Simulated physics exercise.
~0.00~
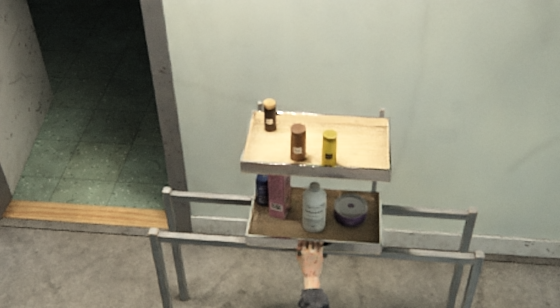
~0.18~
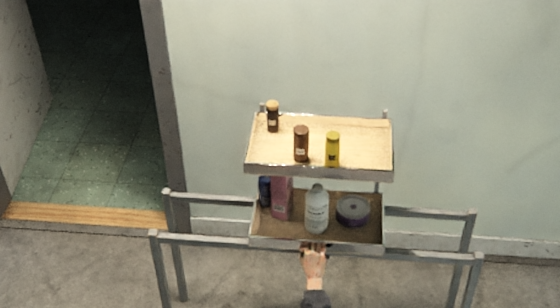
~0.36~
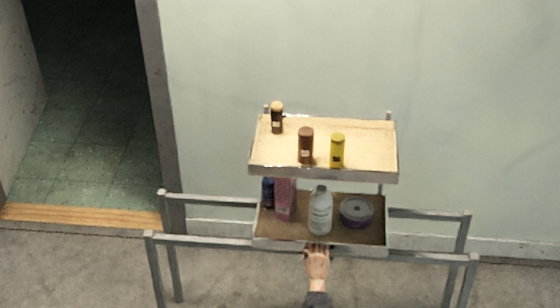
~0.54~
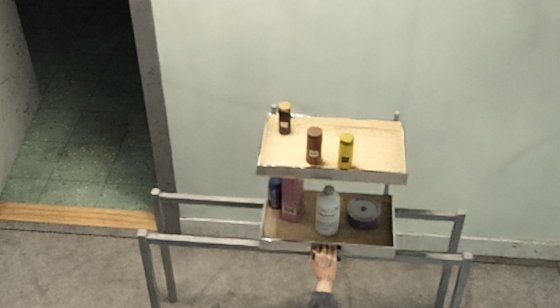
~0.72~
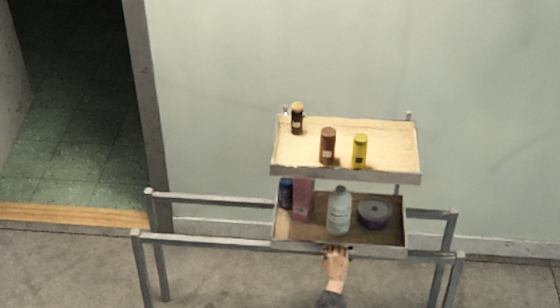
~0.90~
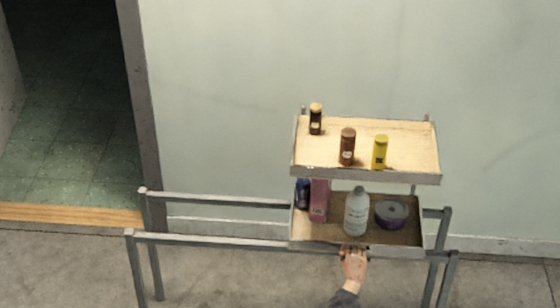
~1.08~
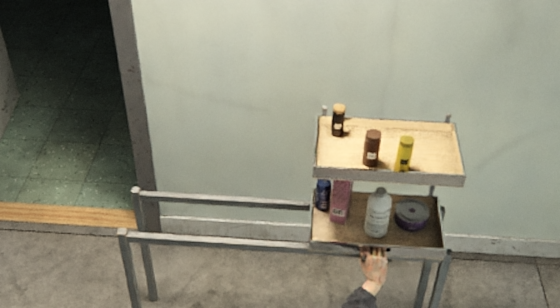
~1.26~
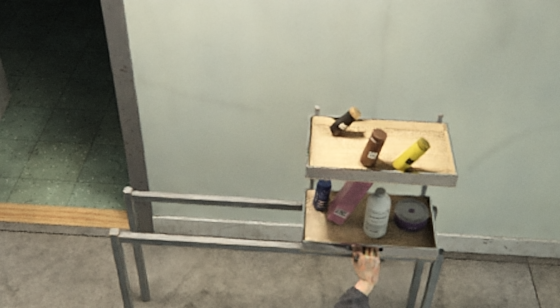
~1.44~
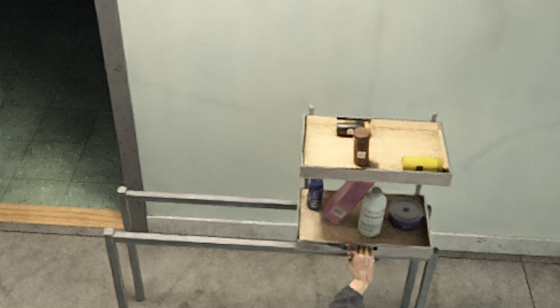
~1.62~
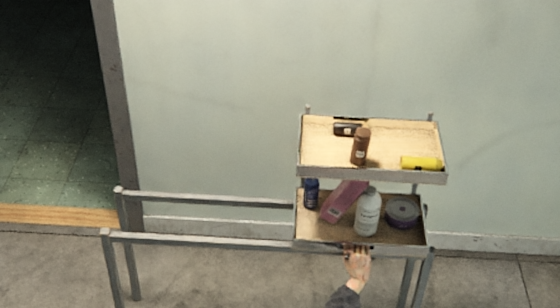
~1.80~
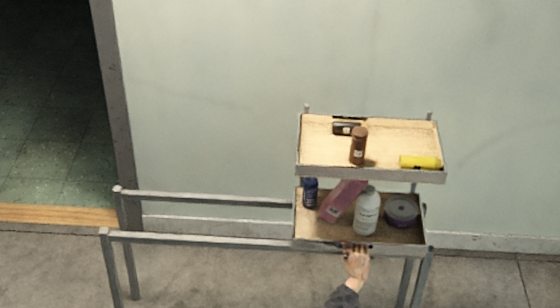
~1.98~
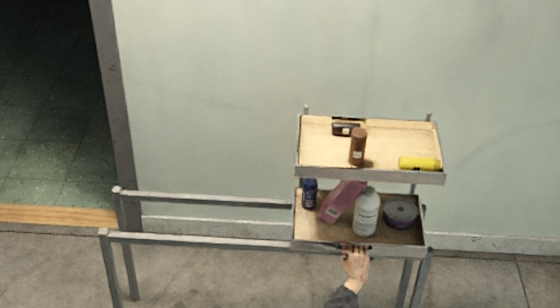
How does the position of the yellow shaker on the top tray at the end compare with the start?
The yellow shaker stands upright at the start, but at the end it lies on its side on the top tray.
